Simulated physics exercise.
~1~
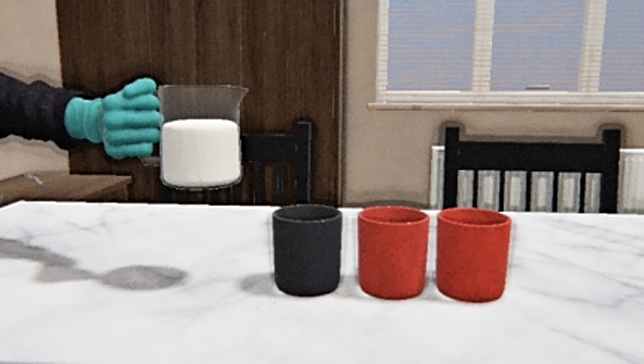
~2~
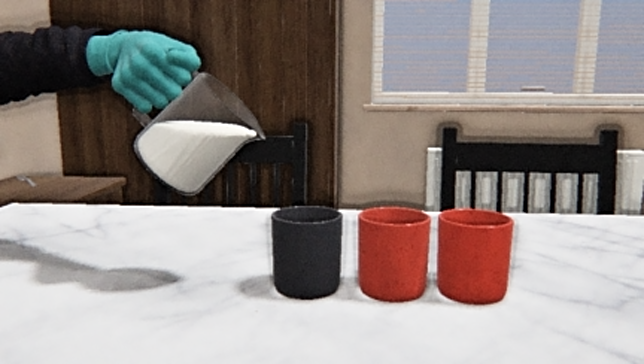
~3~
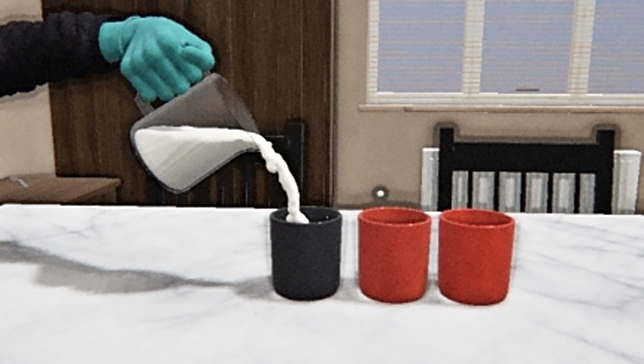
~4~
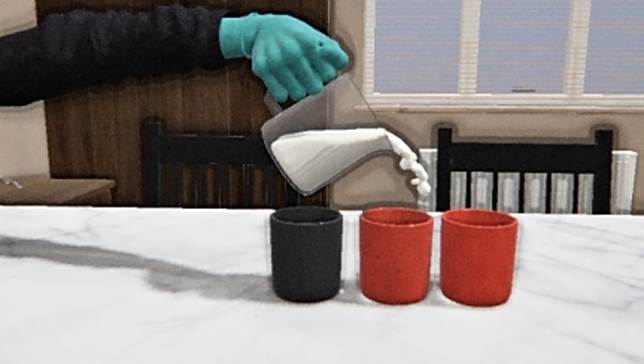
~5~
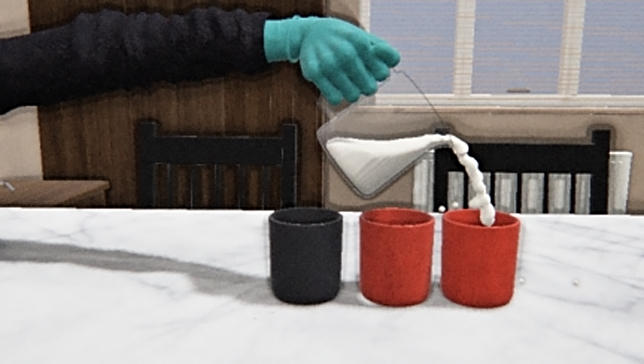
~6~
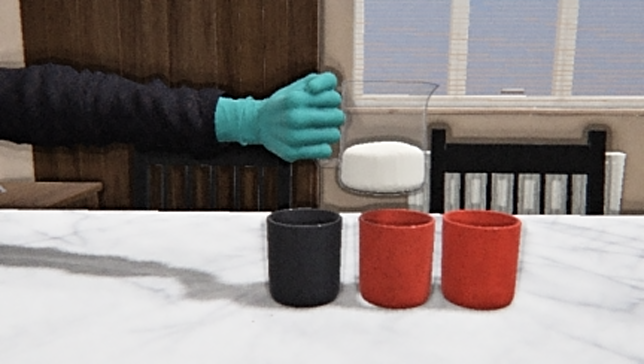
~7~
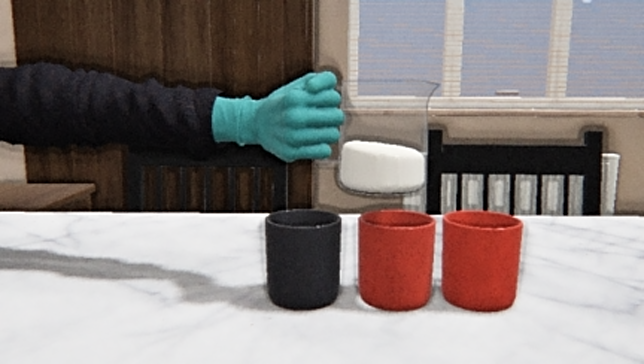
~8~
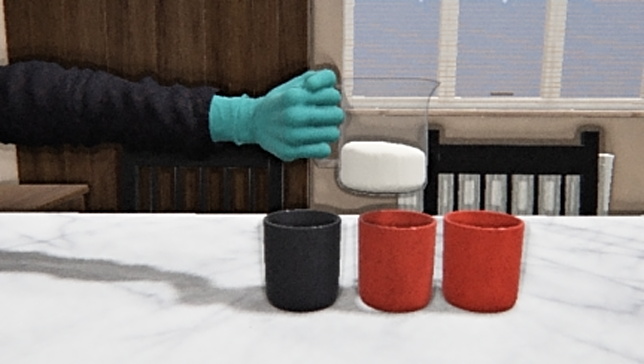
At the start, a teal-gloved hand in a dark sleeve holds a clear pitcher of milk upright to the left of three mugs, one black and two red, lined up on a white marble table. The hand tips the pitcher to the right, and milk streams into the black mug. Still pouring, it moves rightwards over the red mugs, and the stream falls into the right one. The pitcher is then brought level and the pouring stops. It ends held still above the middle mug, with some milk left inside and the mugs standing in place.
